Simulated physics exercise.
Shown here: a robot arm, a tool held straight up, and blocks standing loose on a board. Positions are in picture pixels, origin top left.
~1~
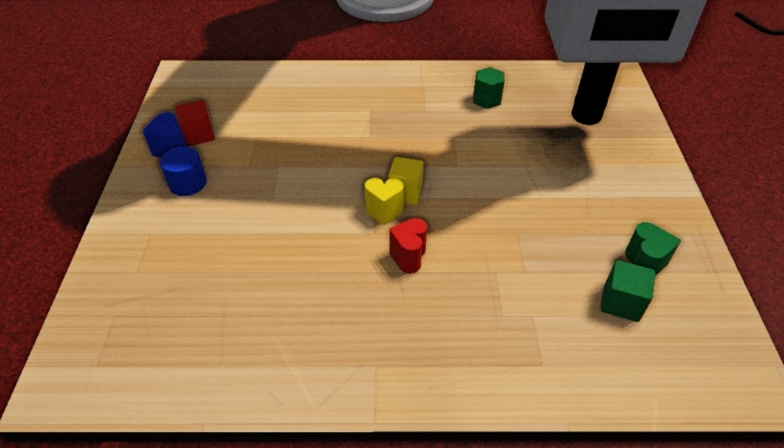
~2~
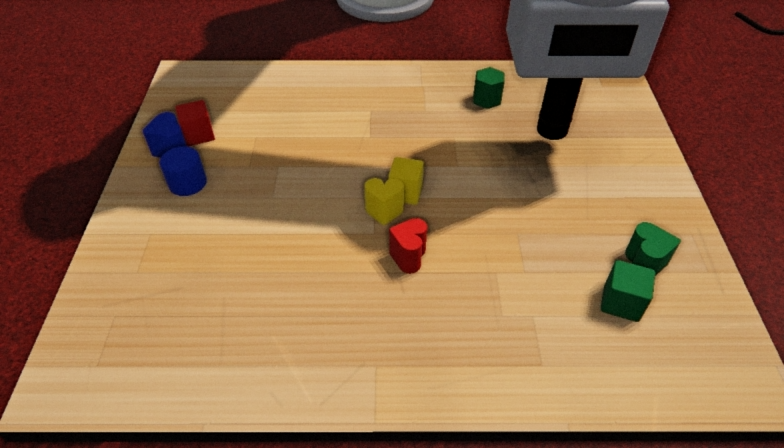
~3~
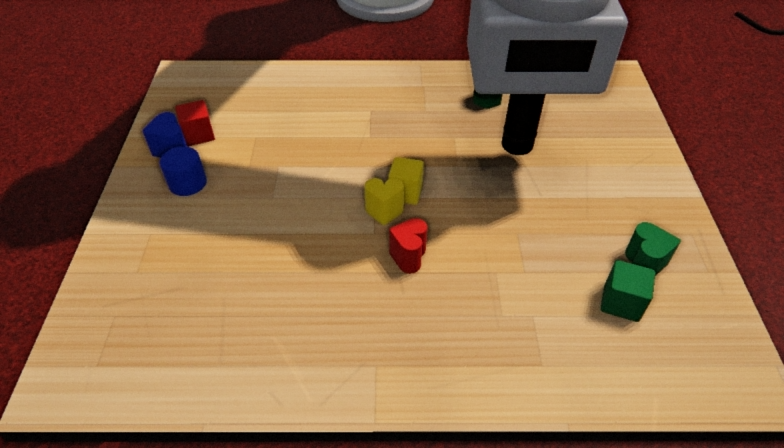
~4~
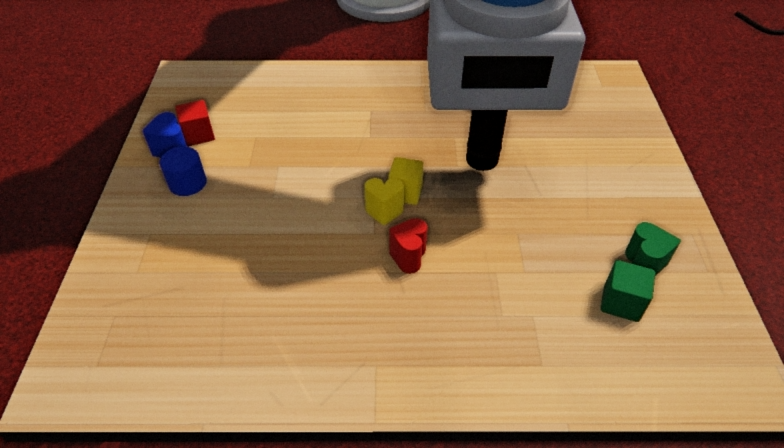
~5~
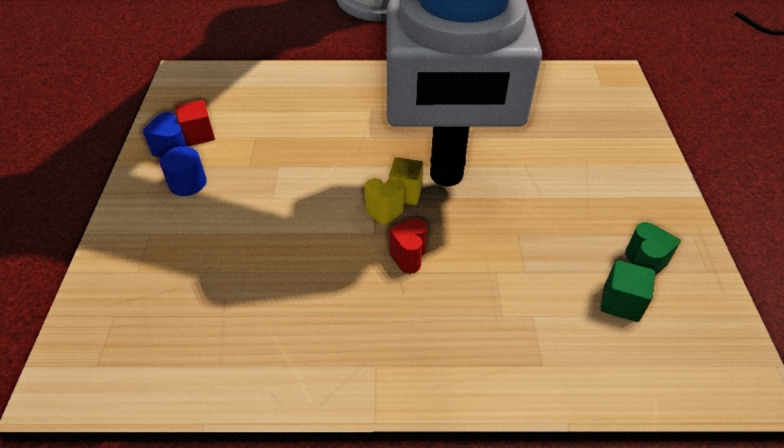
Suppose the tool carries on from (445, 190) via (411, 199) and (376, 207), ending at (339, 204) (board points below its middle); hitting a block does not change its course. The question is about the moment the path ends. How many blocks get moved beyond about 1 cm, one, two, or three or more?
Shifted over 1 cm: Two.
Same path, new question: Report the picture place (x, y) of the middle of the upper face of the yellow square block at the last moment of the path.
It ends at (342, 157).
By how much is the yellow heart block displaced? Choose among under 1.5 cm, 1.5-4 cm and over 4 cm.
Above 4 cm.
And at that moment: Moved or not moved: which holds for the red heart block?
Here the red heart block stays on its spot.
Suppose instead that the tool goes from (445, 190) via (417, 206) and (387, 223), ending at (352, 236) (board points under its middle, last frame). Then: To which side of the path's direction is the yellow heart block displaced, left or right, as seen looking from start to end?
Goes right.
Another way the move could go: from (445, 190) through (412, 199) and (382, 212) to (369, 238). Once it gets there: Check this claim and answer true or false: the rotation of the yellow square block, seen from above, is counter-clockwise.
Verdict: False.
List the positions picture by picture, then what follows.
Tip of the tool (586, 117), middles of tops, yellow heart block (384, 187), yellow square block (406, 168), red heart block (410, 232), in the first frame.
Tool (552, 131), nothing pushed, in the second frame.
Tool (517, 146), nothing pushed, in the third frame.
Tool (482, 161), nothing pushed, in the fourth frame.
Tool (447, 176), yellow heart block (384, 187), yellow square block (406, 168), red heart block (410, 232), in the fifth frame.
The first path, step by step. One third of the way, tool (410, 186); yellow heart block (379, 189); yellow square block (380, 166).
Two thirds of the way, tool (373, 194); yellow heart block (343, 202), turned 10° anticlockwise; yellow square block (354, 164), turned 55° clockwise.
At the end, tool (338, 190); yellow heart block (326, 206), turned 50° anticlockwise; yellow square block (342, 157), turned 85° clockwise; red heart block unmoved.
